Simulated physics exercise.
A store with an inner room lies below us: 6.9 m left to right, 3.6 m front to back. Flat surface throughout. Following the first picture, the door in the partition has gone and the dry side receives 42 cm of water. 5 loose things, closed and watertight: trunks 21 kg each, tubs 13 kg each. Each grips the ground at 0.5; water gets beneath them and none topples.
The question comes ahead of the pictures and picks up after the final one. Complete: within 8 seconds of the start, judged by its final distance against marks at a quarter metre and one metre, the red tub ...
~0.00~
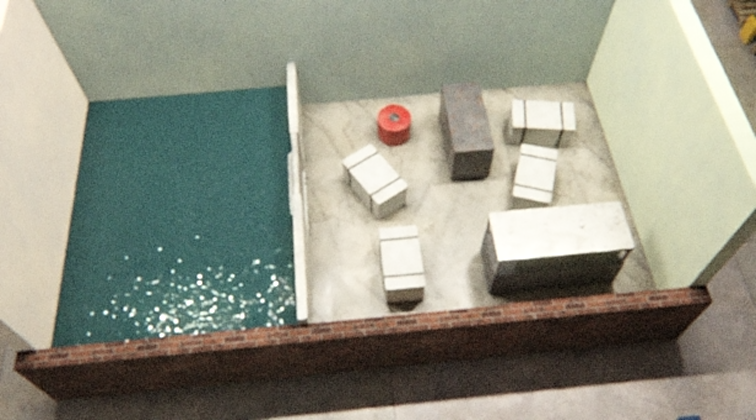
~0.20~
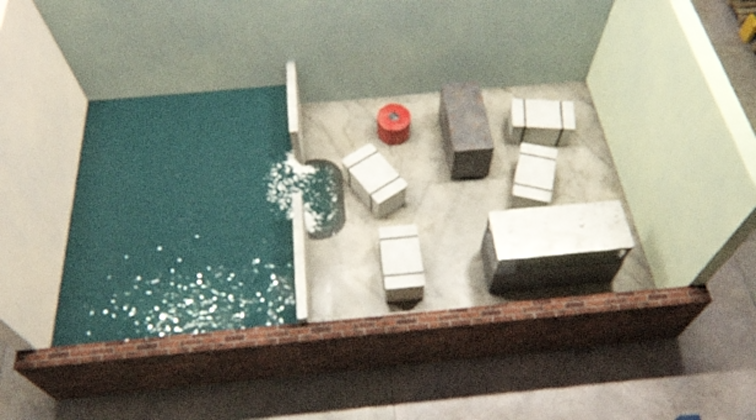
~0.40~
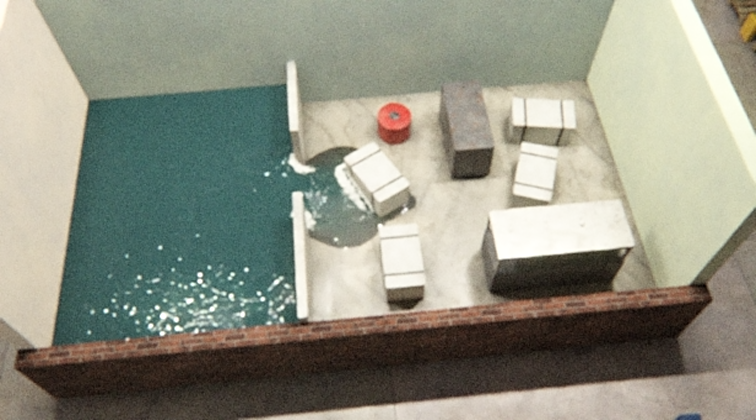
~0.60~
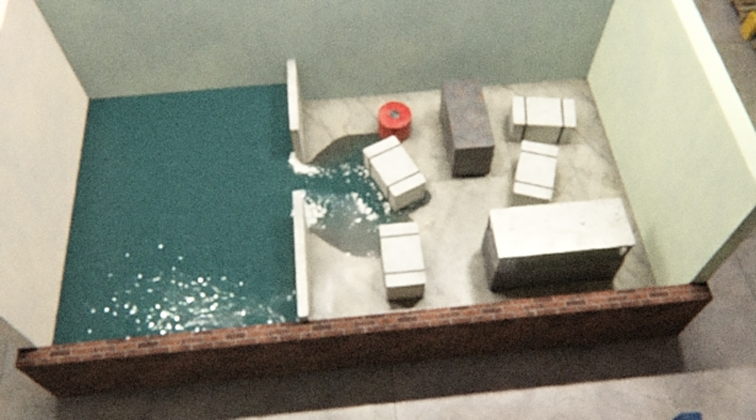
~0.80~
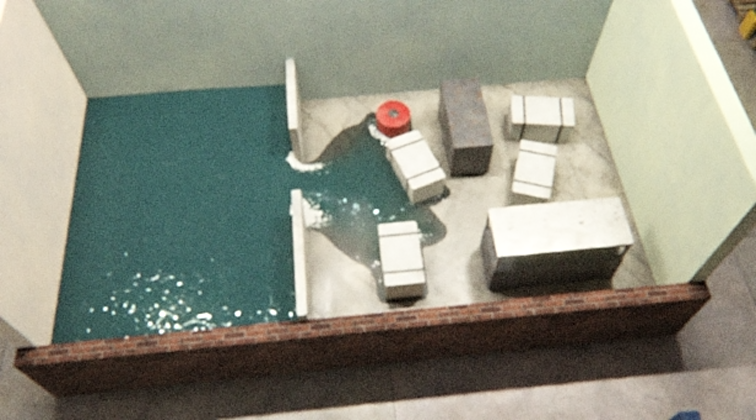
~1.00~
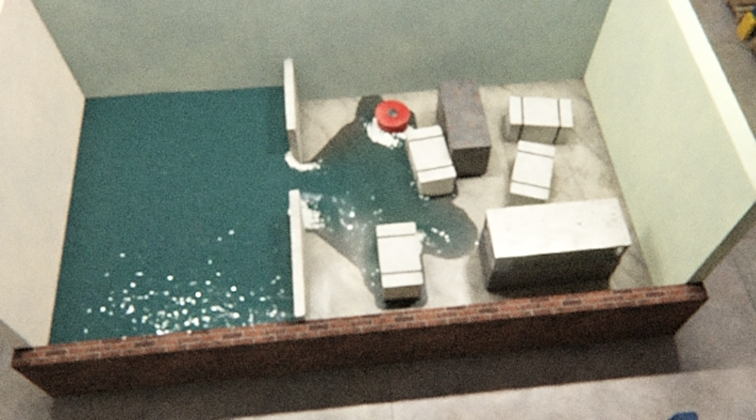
The red tub ends between the marks.
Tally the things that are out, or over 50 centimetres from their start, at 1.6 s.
1.
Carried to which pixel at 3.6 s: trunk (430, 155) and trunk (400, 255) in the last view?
Somewhere about (465, 182) and (431, 299).
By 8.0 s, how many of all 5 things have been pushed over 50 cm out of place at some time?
That adds up to 5.
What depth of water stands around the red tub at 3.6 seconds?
Depth approx. 17 cm.
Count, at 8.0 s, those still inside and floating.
At that point I count 5.
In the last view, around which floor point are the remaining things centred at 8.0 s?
It works out to somewhere near (493, 158) on the floor.
After 1.6 s the red tub is near (407, 91), 0.5 m from its start, aground; 1 afloat.
After 3.6 s the red tub is near (394, 91), 0.3 m from its start, afloat; 2 afloat.
After 5.6 s the red tub is near (328, 129), 0.9 m from its start, afloat; 5 afloat.
After 8.0 s the red tub is near (419, 88), 0.6 m from its start, afloat; 5 afloat.
